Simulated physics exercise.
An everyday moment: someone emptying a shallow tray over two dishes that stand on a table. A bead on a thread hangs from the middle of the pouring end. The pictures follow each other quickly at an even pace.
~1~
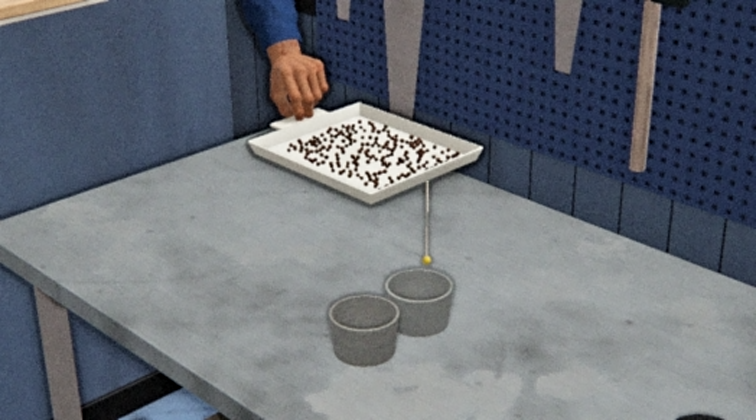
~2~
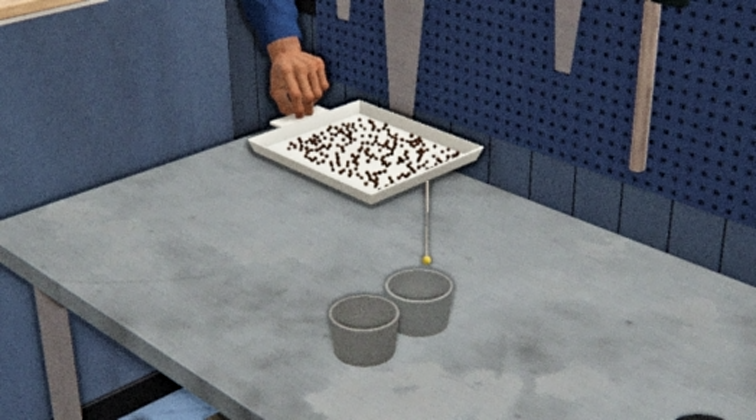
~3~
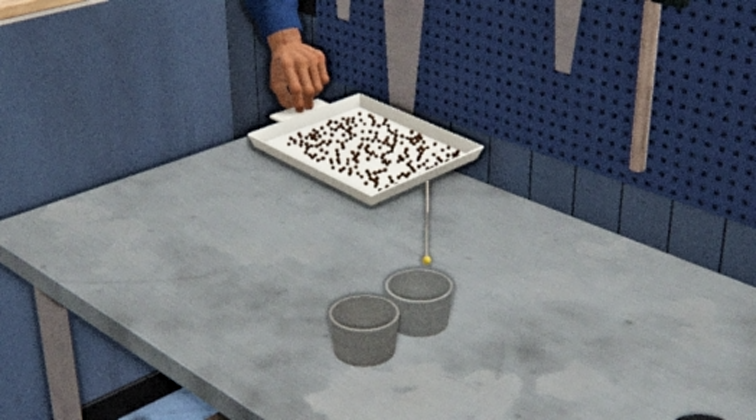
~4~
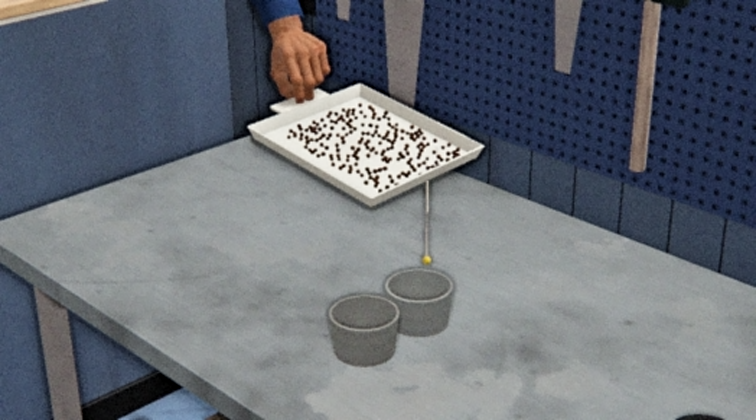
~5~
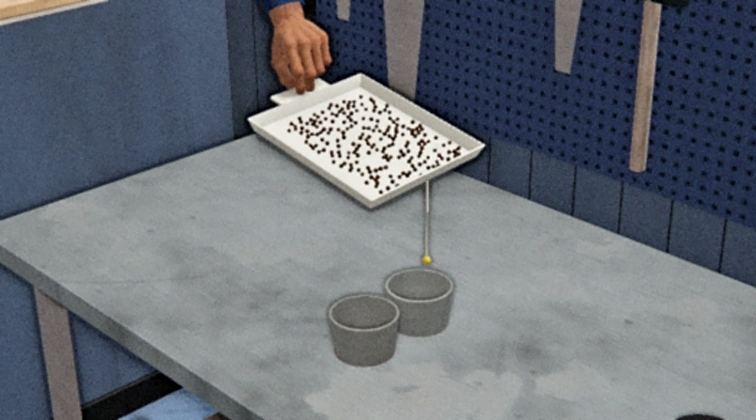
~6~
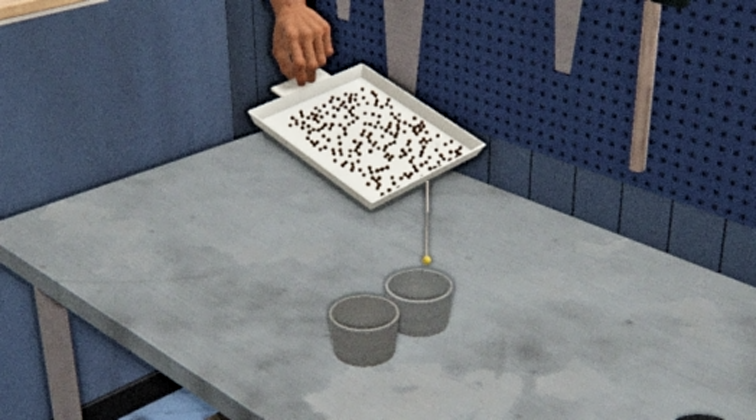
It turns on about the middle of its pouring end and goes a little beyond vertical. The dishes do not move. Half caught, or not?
They take the larger part between them.
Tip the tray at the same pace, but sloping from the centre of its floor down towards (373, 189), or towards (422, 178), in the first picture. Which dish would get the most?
At the first place the left dish, at the second the dish on the right.
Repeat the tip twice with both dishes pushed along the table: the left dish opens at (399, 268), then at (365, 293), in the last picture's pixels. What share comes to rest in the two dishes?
About 0 and 50 per cent.
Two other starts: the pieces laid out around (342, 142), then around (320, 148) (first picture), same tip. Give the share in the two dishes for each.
In turn 80 and 80 in a hundred.
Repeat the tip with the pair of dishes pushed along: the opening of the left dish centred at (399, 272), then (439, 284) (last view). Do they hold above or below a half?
In turn: Not half; below a half.
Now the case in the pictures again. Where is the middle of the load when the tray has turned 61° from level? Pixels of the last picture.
Around (399, 188).
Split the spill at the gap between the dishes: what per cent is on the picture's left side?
It comes to 30 per cent or so.
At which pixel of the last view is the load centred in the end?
Close to (391, 332).
Just after the last frame, tray tipped steeply; almost all on the tray; about a tenth in the left dish; just a few outside both; just a few in the air.
A moment on, tray tipped past a quarter turn; roughly a third in the left dish; roughly a third in the right dish; about a tenth outside both; about a tenth in the air.
Further on, tray tipped past a quarter turn; roughly half in the left dish; roughly a third in the right dish; roughly a quarter outside both.
When it is over, tray tipped past a quarter turn; roughly half in the left dish; roughly a third in the right dish; roughly a quarter outside both.
